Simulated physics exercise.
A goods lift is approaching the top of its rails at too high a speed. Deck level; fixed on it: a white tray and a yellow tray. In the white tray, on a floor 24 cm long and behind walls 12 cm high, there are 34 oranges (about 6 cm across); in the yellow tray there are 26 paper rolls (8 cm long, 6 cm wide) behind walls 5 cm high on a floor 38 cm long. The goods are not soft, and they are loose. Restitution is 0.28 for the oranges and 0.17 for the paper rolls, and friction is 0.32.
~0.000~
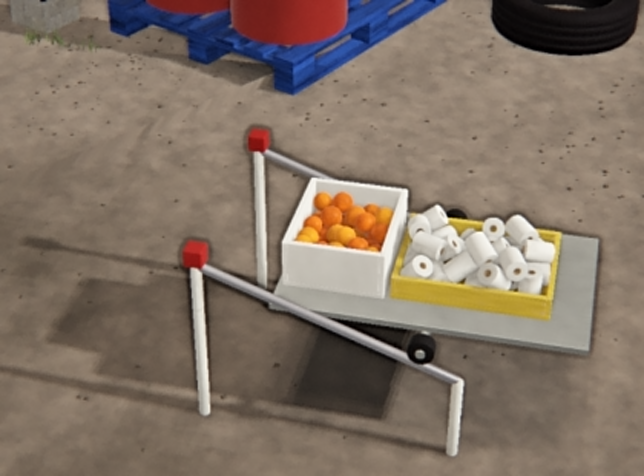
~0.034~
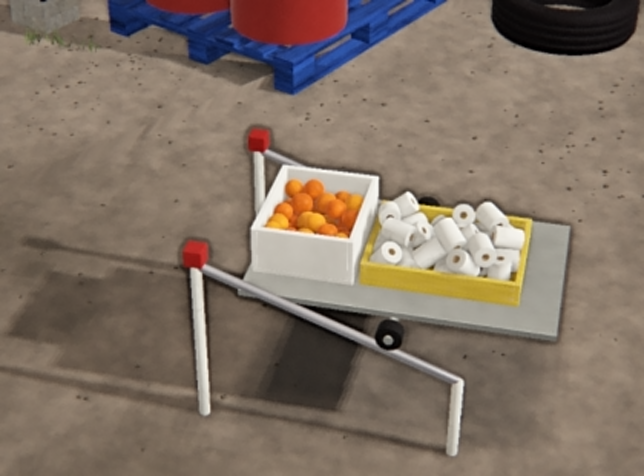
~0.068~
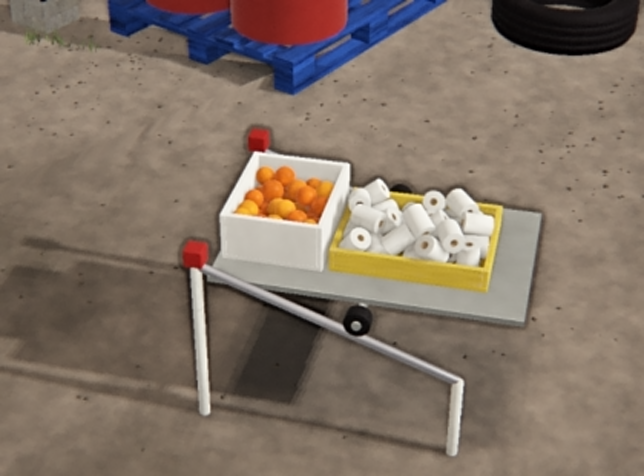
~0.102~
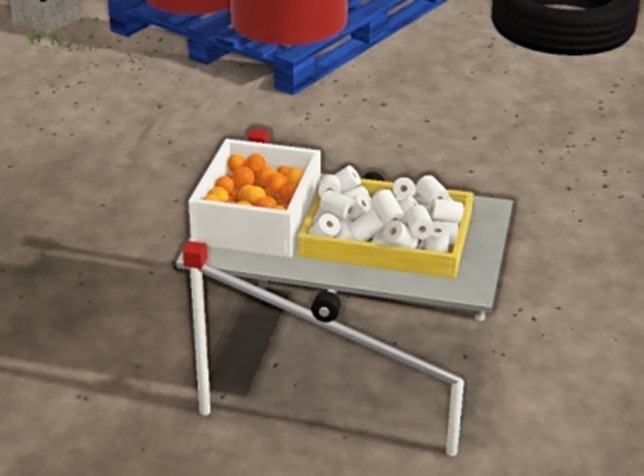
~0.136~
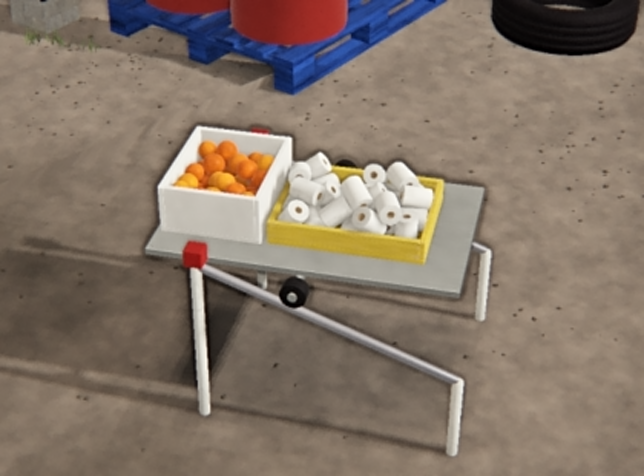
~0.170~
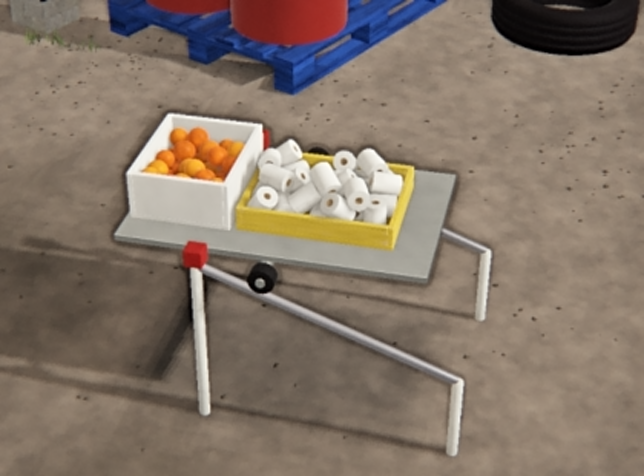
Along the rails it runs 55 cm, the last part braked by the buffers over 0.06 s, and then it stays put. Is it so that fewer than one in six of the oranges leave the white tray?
The lost part never hits one sixth.
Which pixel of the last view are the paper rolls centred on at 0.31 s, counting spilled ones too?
Pixel (256, 161), give or take.
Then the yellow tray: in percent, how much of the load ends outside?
Yellow tray - about 25 per cent.
After 0.19 s, the buffers are touched.
After 0.31 s, the white tray has all 34 and the yellow tray has all 26.
After 0.47 s, the white tray has all 34 and the yellow tray is down by 3 of 26.
After 0.69 s, the white tray is down by 2 of 34 and the yellow tray is down by 7 of 26.
Outcome (at 1.24 s), the white tray is down by 2 of 34 and the yellow tray is down by 7 of 26. Asked share, 2 of 34, 6 per cent.
